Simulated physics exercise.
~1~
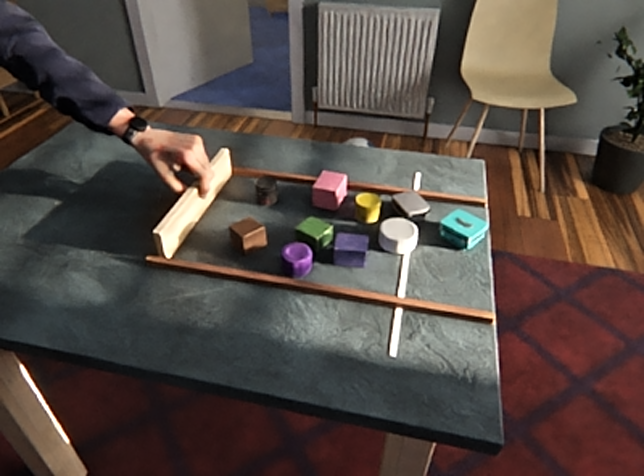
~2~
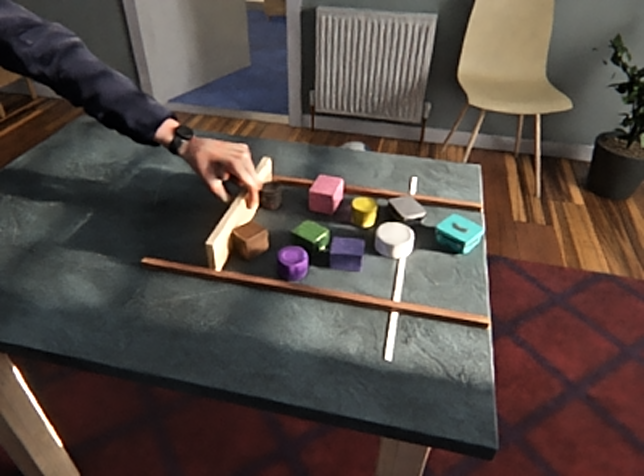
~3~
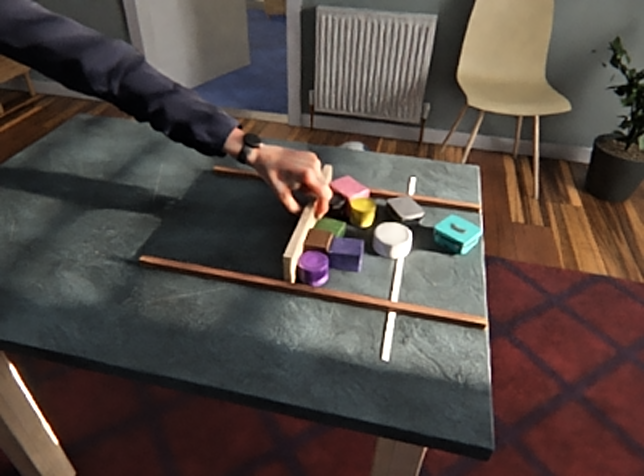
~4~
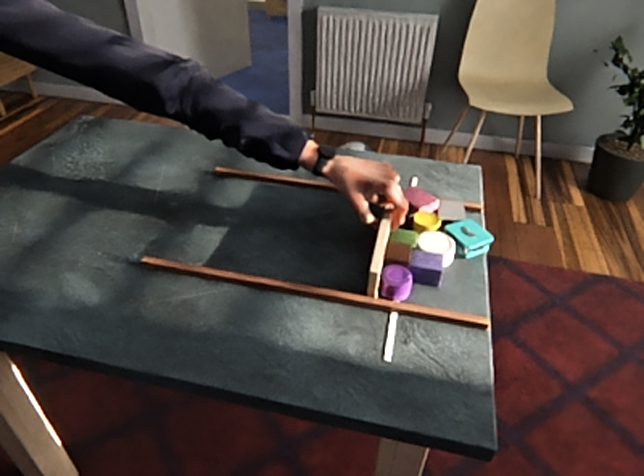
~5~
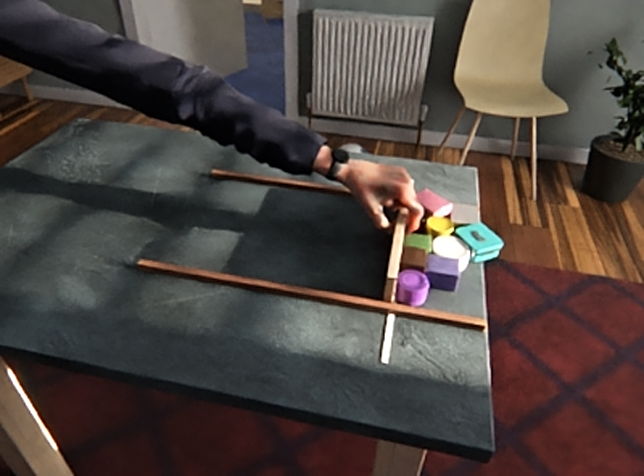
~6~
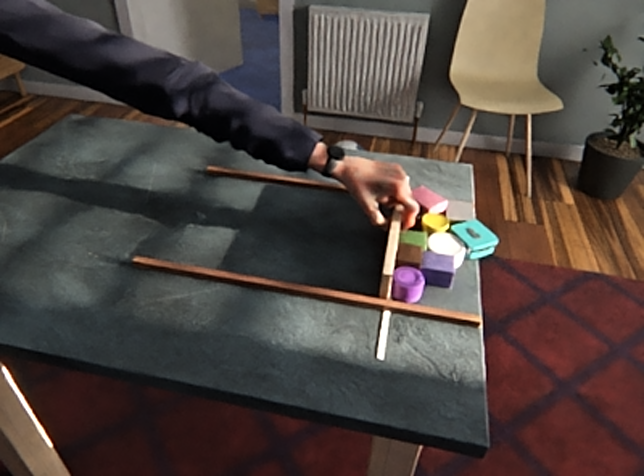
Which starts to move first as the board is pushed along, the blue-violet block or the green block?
The green block starts to move first, while the blue-violet block is still in its place and only moves later in the push.
